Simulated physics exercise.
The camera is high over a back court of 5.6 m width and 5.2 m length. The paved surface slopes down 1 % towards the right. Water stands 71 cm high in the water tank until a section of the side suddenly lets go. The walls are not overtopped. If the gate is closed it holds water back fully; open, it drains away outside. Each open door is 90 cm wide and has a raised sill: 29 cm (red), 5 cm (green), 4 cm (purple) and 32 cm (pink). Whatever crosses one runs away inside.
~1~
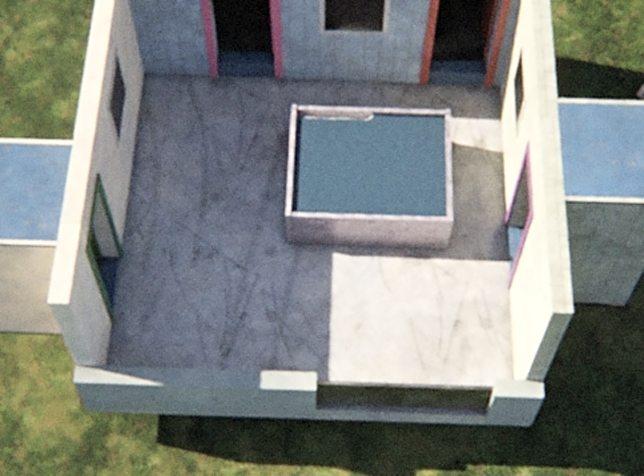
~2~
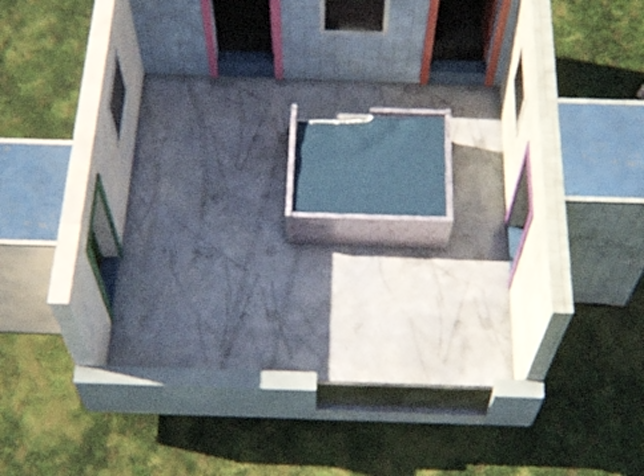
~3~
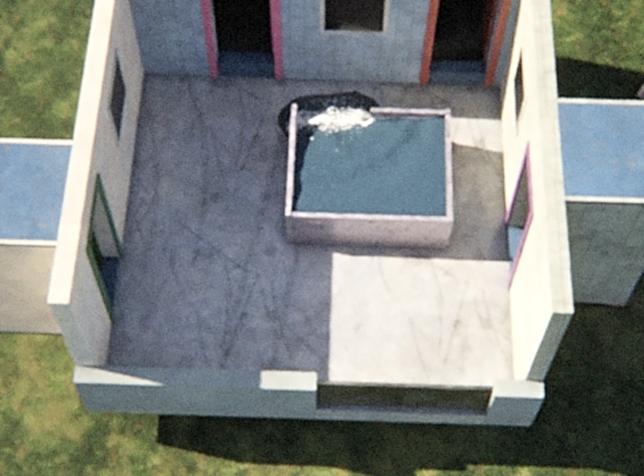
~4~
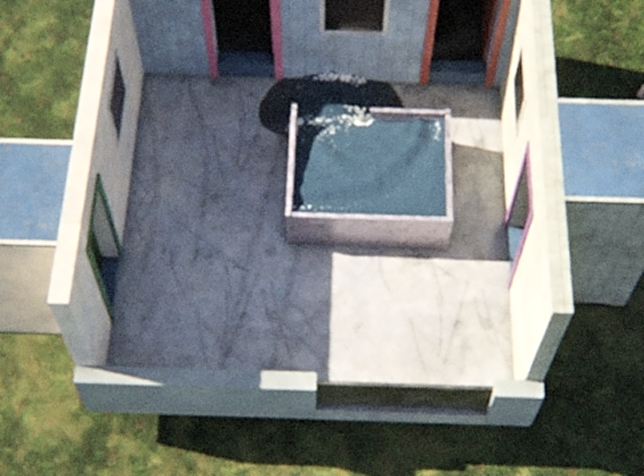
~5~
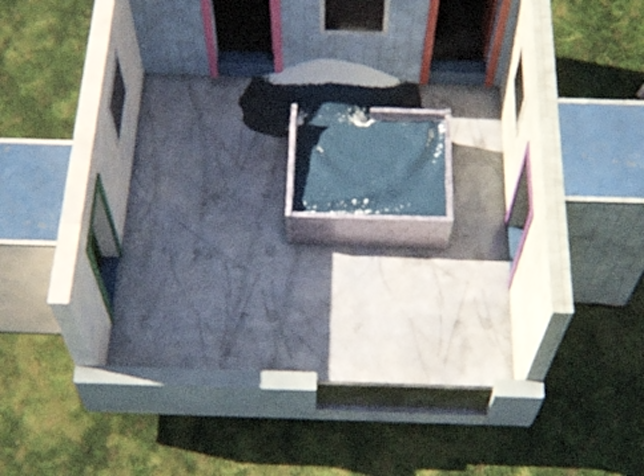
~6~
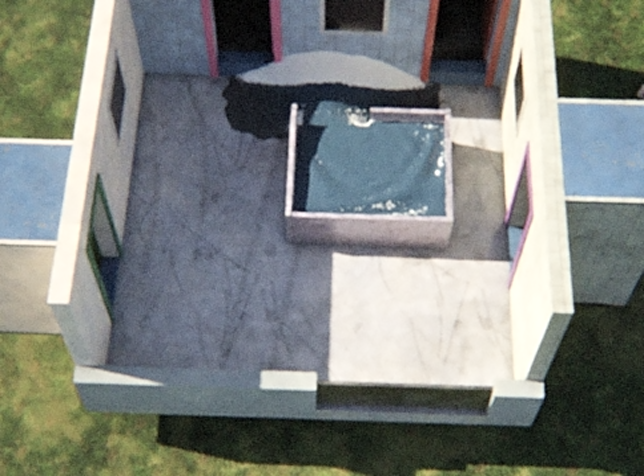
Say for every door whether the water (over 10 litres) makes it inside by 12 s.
The water let in: At the red door it stays under the limit; at the green door it passes the limit; at the purple door it passes the limit; at the pink door it stays under the limit.
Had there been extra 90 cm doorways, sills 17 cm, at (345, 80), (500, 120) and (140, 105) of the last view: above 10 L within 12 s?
In that order: Above, above, over.
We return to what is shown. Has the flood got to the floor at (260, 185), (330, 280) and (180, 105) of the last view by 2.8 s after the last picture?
In turn: Dry, not reached, flooded.
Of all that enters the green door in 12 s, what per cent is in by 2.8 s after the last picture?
Some 0 per cent by then.
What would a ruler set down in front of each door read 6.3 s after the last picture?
In cm: Red 11, green 4, purple 7, pink 7.
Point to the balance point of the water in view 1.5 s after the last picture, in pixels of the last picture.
At about (338, 149).
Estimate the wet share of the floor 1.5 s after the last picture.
Some 35 per cent of it.
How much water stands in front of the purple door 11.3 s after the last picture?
About 13.5 cm.
Then, 0.7 s after the last picture water covers 20 % of the floor and is deepest (53 cm) near (328, 90); red door 10 cm at the sill, 0 L in, green door not reached, purple door not reached, pink door 27 cm at the sill, 0 L in.
Then, 1.5 s after the last picture water covers 35 % of the floor and is deepest (40 cm) near (328, 90); red door 10 cm at the sill, 0 L in, green door not reached, purple door not reached, pink door 22 cm at the sill, 1 L in.
Then, 2.8 s after the last picture water covers 70 % of the floor and is deepest (28 cm) near (328, 90); red door 15 cm at the sill, 0 L in, green door 5 cm at the sill, 0 L in, purple door 5 cm at the sill, 0 L in, pink door 16 cm at the sill, 1 L in.
Then, 6.3 s after the last picture water covers 95 % of the floor and is deepest (20 cm) near (384, 255); red door 11 cm at the sill, 0 L in, green door 4 cm at the sill, 0 L in, purple door 7 cm at the sill, 19 L in, pink door 7 cm at the sill, 1 L in.
Then, 11.3 s after the last picture water covers 100 % of the floor and is deepest (15 cm) near (510, 281); red door 12 cm at the sill, 0 L in, green door 12 cm at the sill, 26 L in, purple door 14 cm at the sill, 299 L in, pink door 6 cm at the sill, 1 L in.
